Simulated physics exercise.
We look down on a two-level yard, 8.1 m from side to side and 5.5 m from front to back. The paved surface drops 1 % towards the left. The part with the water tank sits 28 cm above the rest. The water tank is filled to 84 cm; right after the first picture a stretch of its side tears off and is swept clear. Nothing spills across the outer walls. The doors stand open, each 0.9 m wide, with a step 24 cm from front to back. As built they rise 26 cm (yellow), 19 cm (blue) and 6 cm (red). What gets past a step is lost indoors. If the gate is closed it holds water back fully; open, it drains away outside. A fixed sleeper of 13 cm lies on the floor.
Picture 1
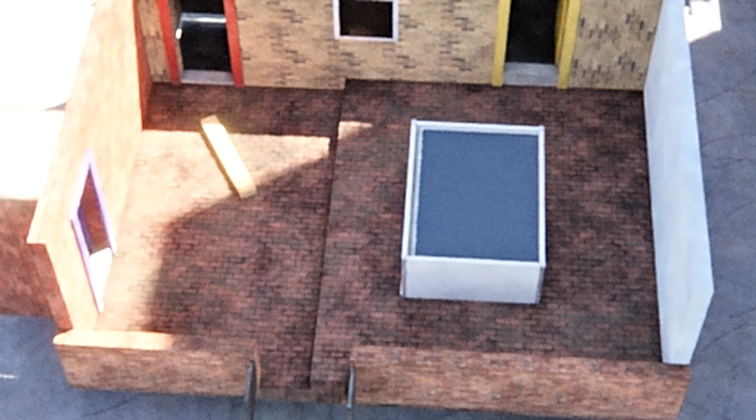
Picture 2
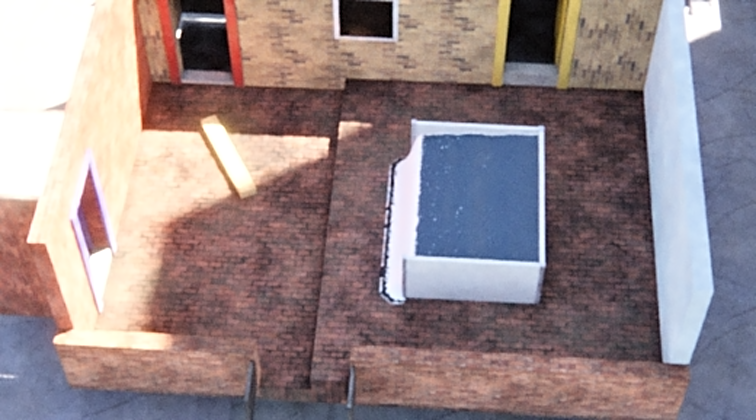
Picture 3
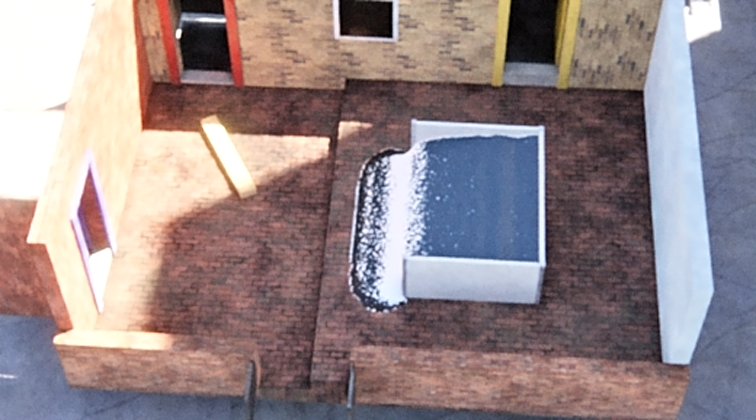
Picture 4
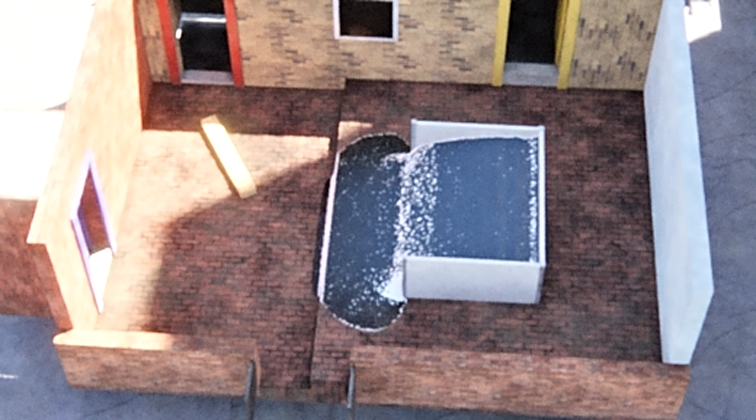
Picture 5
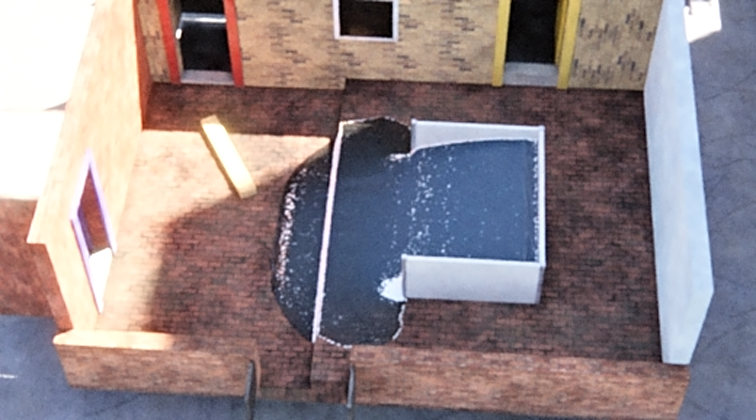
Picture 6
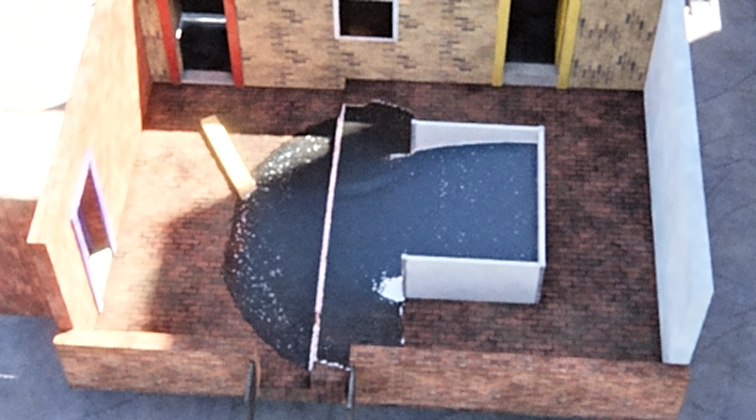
Dark water pours from the tank's open left side and spreads leftward across the brick yard.
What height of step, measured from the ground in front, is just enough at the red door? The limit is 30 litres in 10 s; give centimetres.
Some 27 cm above the ground.
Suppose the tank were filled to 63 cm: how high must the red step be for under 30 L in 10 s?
About 19 cm.
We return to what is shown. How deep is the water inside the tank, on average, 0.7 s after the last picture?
About 35 cm.
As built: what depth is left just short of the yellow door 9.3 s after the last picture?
Some 0.0 cm.
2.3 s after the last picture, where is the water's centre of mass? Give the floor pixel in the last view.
Around (255, 227).
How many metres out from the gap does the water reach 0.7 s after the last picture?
About 5.0 m.
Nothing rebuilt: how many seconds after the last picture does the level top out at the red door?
Around 2.4 s.
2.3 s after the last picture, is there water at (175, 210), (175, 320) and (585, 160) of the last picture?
In that order: Under water, under water, not reached.
Then, 0.7 s after the last picture water covers 55 % of the floor, deepest (50 cm) near (121, 222); it has not reached the red door.
Then, 2.3 s after the last picture water covers 60 % of the floor, deepest (40 cm) near (153, 85); 32 cm at the red door, 140 litres in over its 6 cm step.
Then, 9.3 s after the last picture water covers 50 % of the floor, deepest (22 cm) near (118, 231); 15 cm at the red door, 603 litres in over its 6 cm step.
At the red door as built, the water peaked near 32 cm, 2.3 s after the last picture.
Run again over the same 10 s with other heights there, 45 litres in over 24 cm, 11 litres over 32.5 cm. The limit of 30 litres is kept from about 27 cm up.
